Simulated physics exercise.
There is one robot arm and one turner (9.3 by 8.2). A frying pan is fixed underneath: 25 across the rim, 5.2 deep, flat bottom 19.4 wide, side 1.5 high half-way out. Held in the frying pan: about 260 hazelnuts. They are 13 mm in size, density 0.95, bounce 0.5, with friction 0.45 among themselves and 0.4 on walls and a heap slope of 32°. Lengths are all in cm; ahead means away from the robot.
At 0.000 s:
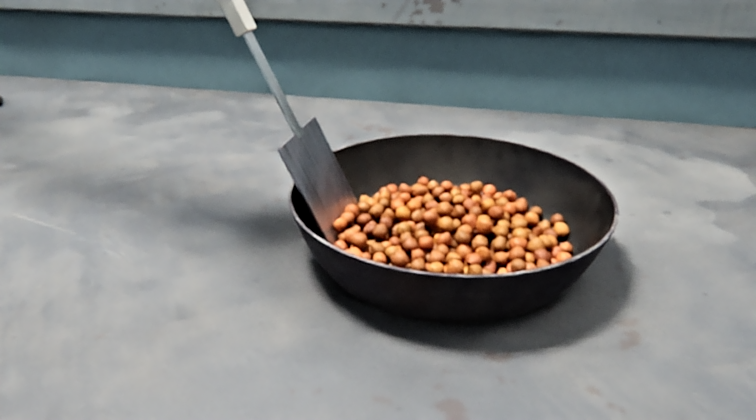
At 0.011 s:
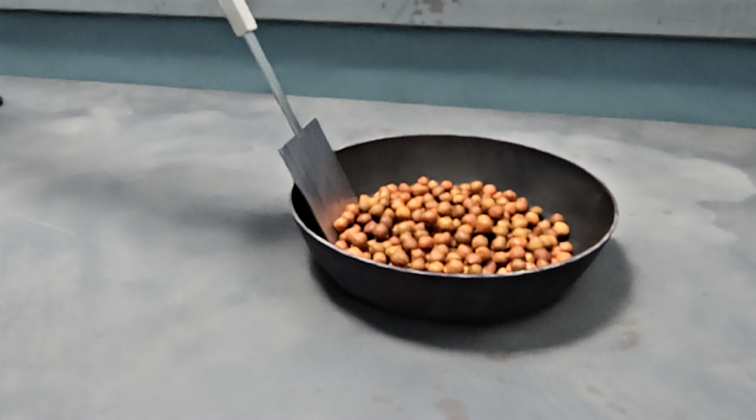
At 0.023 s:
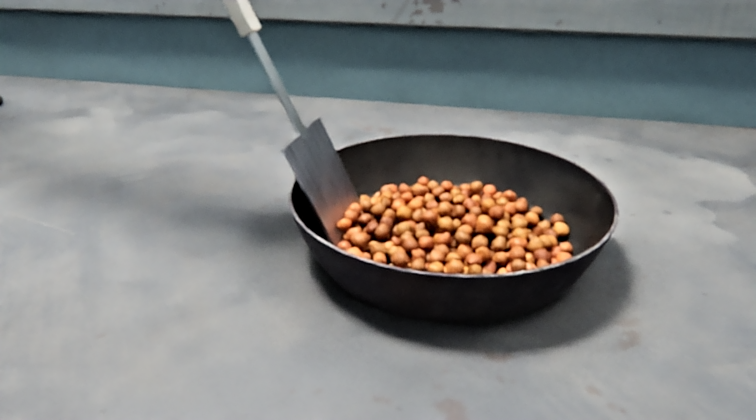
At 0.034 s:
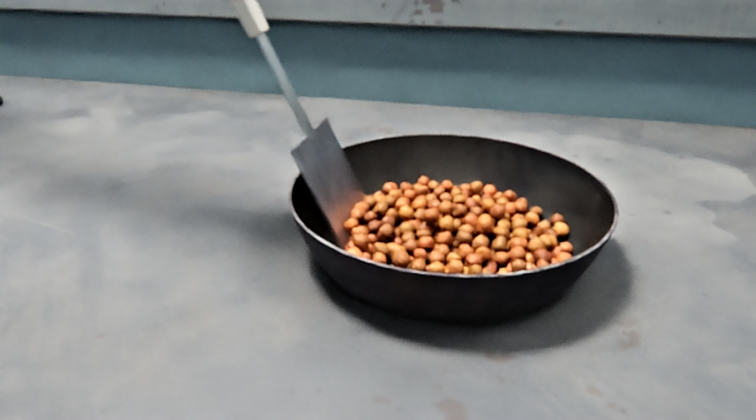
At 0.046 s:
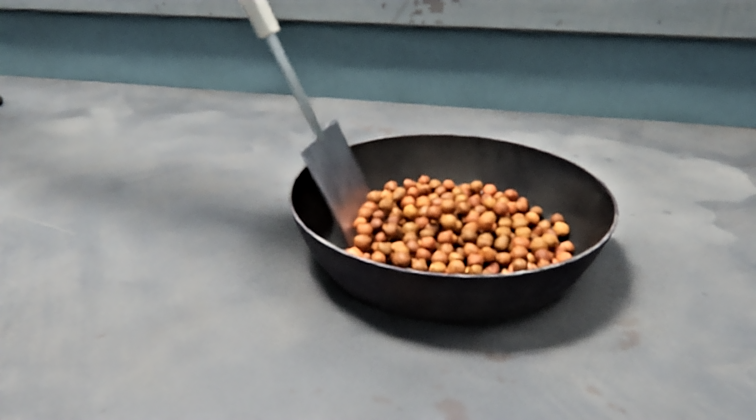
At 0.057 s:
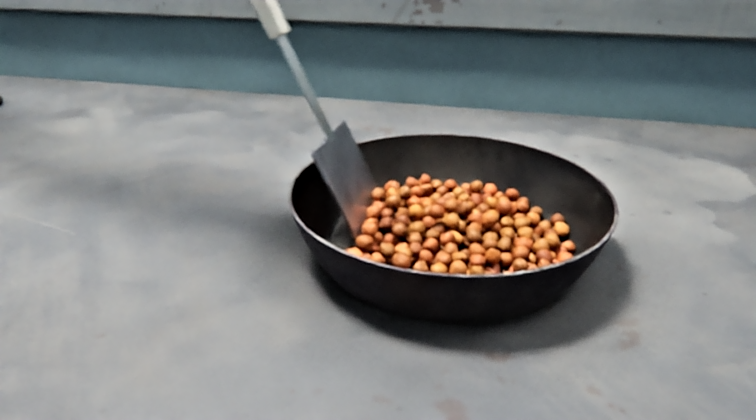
Metal turner with a pale handle moving slowly right inside a black frying pan, nudging the left edge of piled brown hazelnuts.
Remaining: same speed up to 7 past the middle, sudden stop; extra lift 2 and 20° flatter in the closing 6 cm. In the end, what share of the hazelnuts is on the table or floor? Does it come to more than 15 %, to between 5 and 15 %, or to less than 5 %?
It comes to less than 5 %.
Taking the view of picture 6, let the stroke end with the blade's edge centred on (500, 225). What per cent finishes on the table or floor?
I'd put it near 0 per cent.
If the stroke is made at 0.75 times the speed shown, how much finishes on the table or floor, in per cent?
I'd put it around 0 per cent.
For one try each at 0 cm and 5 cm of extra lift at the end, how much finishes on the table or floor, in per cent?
First try about 0 %, second try about 5 %.
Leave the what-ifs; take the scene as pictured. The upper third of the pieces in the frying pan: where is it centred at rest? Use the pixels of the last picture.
Near (554, 228).
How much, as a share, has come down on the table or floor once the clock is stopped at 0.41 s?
My estimate is roughly 2 %.
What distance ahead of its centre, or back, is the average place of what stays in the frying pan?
4.5 cm ahead.
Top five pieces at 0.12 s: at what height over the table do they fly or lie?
Height: Some 4 cm.
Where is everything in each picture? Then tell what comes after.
In the first picture, turner top edge at (297, 132), sloping 65°; upper third of the load around (441, 223), from x 340 to 565, top at y 185; 265 in the frying pan.
In the second picture, turner top edge at (298, 132), sloping 65°; upper third of the load around (441, 223), from x 340 to 565, top at y 185.
In the third picture, turner top edge at (302, 132), sloping 65°; upper third of the load around (438, 223), from x 340 to 565, top at y 185.
In the fourth picture, turner top edge at (310, 133), sloping 65°; upper third of the load around (437, 222), from x 340 to 565, top at y 185.
In the fifth picture, turner top edge at (319, 134), sloping 65°; upper third of the load around (440, 220), from x 340 to 565, top at y 180.
In the sixth picture, turner top edge at (329, 135), sloping 65°; upper third of the load around (442, 220), from x 340 to 565, top at y 180; 265 in the frying pan.
After 0.12 s, sloping 65°, highest piece 5 above the table; 265 in the frying pan.
After 0.18 s, sloping 58°, highest piece 6 above the table; 265 in the frying pan.
After 0.41 s, sloping 45°, highest piece 5 above the table; 258 in the frying pan, 5 on the table or floor, 2 on the blade or in flight.
After 1.46 s, sloping 45°, highest piece 5 above the table; 258 in the frying pan, 7 on the table or floor.
At rest, 258 in the frying pan, 7 on the table or floor. That is 3 % on the table or floor.
